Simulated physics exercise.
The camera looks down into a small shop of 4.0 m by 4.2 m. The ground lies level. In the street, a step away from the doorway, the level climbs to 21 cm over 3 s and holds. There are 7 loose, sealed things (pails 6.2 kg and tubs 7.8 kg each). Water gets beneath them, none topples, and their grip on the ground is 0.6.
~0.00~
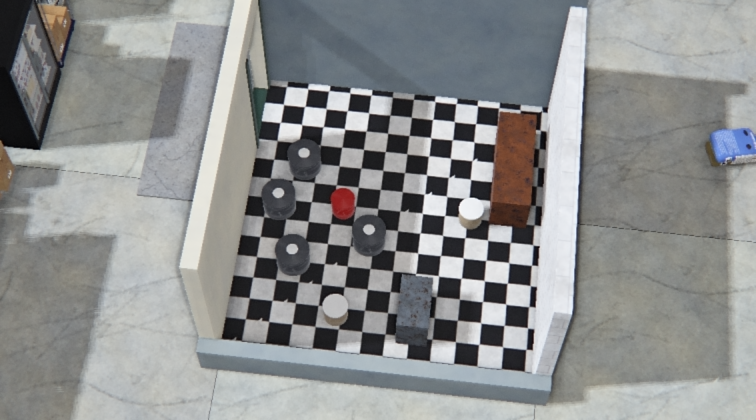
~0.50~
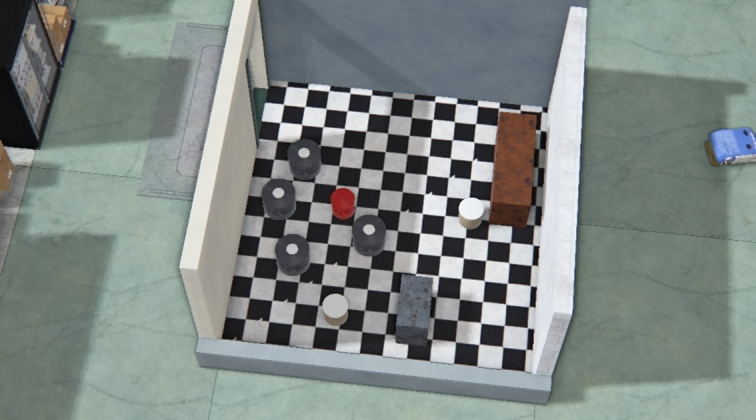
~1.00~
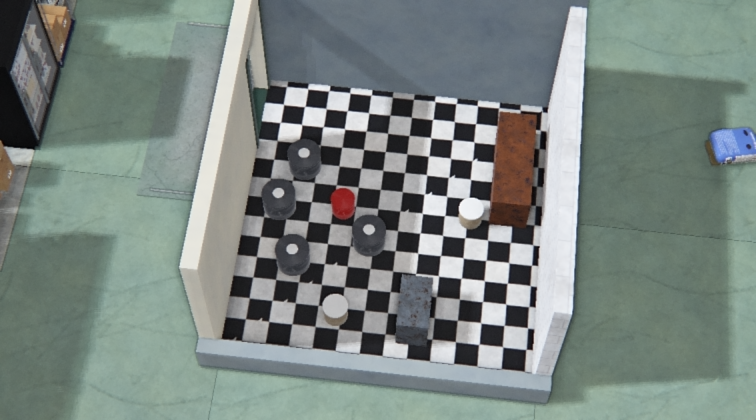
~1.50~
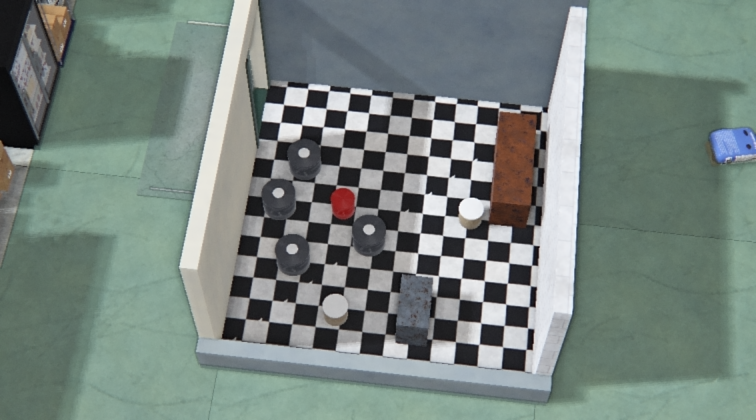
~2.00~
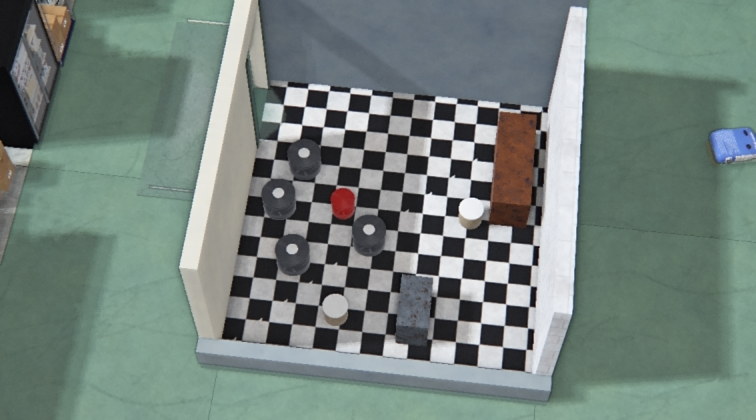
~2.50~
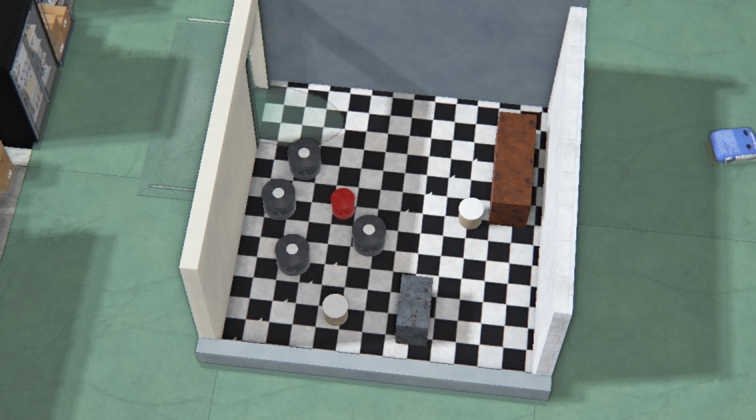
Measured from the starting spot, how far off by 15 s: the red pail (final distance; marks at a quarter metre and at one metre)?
The red pail holds its place.
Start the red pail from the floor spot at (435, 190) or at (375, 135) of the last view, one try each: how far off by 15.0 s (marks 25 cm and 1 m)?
In turn: It gets carried off; it ends far away.
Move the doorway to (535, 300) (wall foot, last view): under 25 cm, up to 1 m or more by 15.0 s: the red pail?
In that case the red pail travels far.
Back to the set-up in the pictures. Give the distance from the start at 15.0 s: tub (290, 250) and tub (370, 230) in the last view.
In turn: 80 cm, 20 cm.
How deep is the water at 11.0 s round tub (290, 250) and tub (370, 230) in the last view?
Roughly 3 and 4 cm.
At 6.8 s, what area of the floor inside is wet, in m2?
Roughly 11.0 m2.
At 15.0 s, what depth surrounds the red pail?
Roughly 5 cm.
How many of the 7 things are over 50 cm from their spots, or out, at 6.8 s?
By then 1.
After 3.5 s the red pail is near (343, 198), 0.0 m from its start, aground; 0 afloat.
After 6.8 s the red pail is near (343, 198), 0.0 m from its start, aground; 0 afloat.
After 11.0 s the red pail is near (343, 198), 0.0 m from its start, aground; 1 afloat.
After 15.0 s the red pail is near (343, 199), 0.0 m from its start, aground; 5 afloat.
